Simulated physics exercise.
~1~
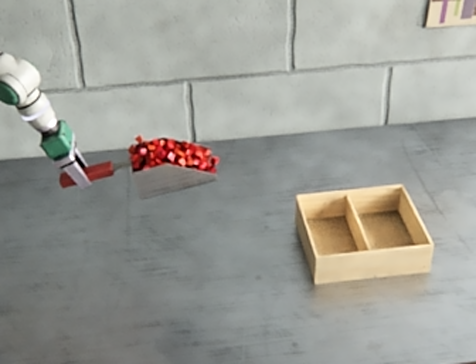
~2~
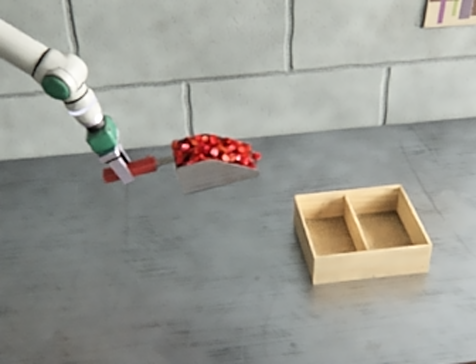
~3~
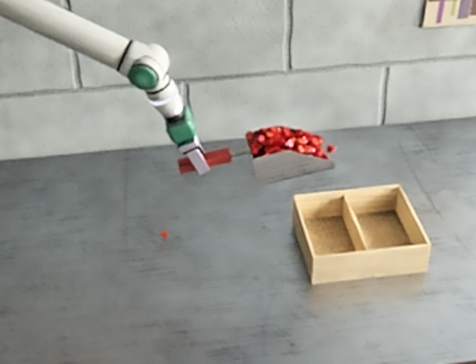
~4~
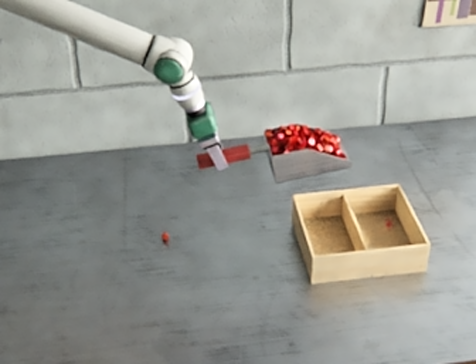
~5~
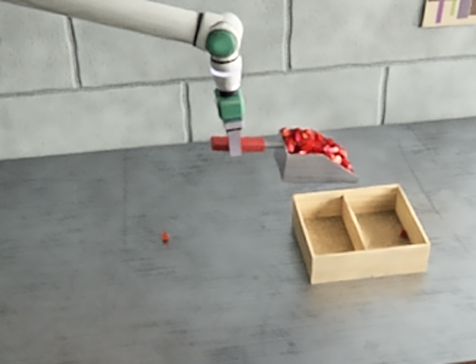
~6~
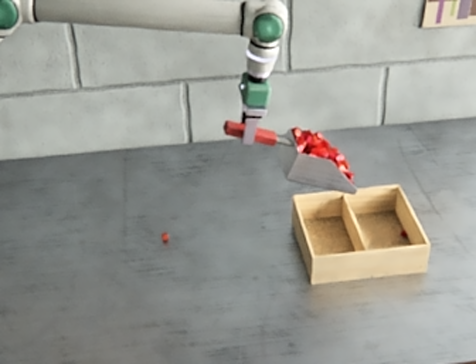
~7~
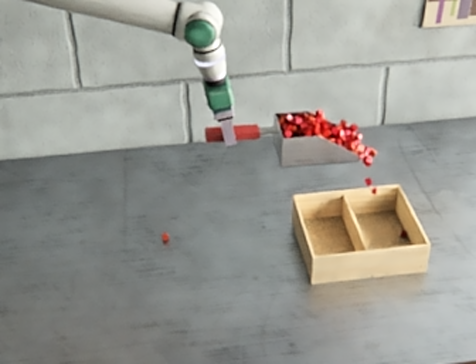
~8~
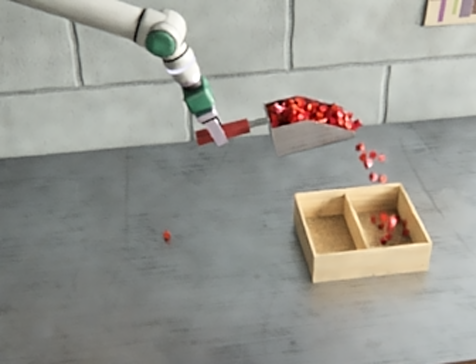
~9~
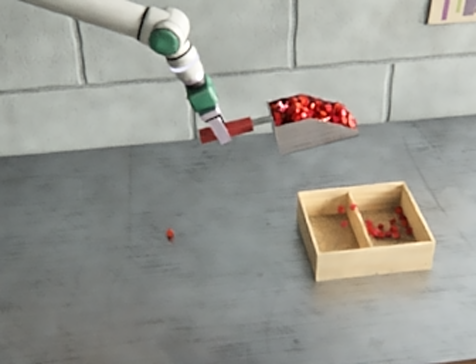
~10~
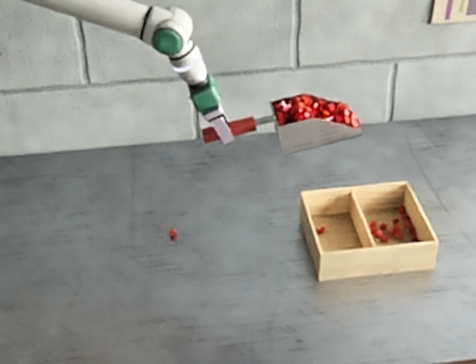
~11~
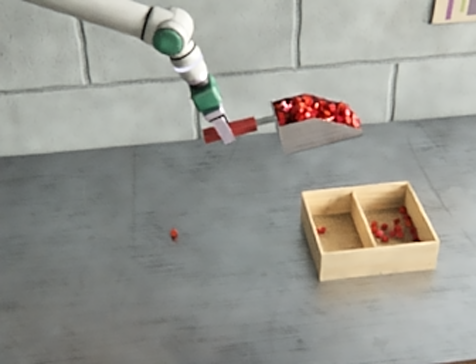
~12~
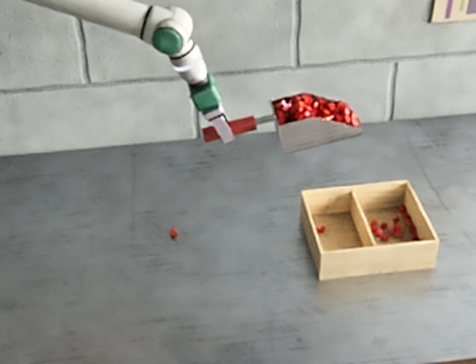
The footage shows a robot arm carrying a metal scoop heaped with red diced pieces rightward over a grey table, dropping one piece on the way. It tips the scoop above a divided wooden box, spilling some mostly into the right compartment, then levels back and holds still, still heaped.
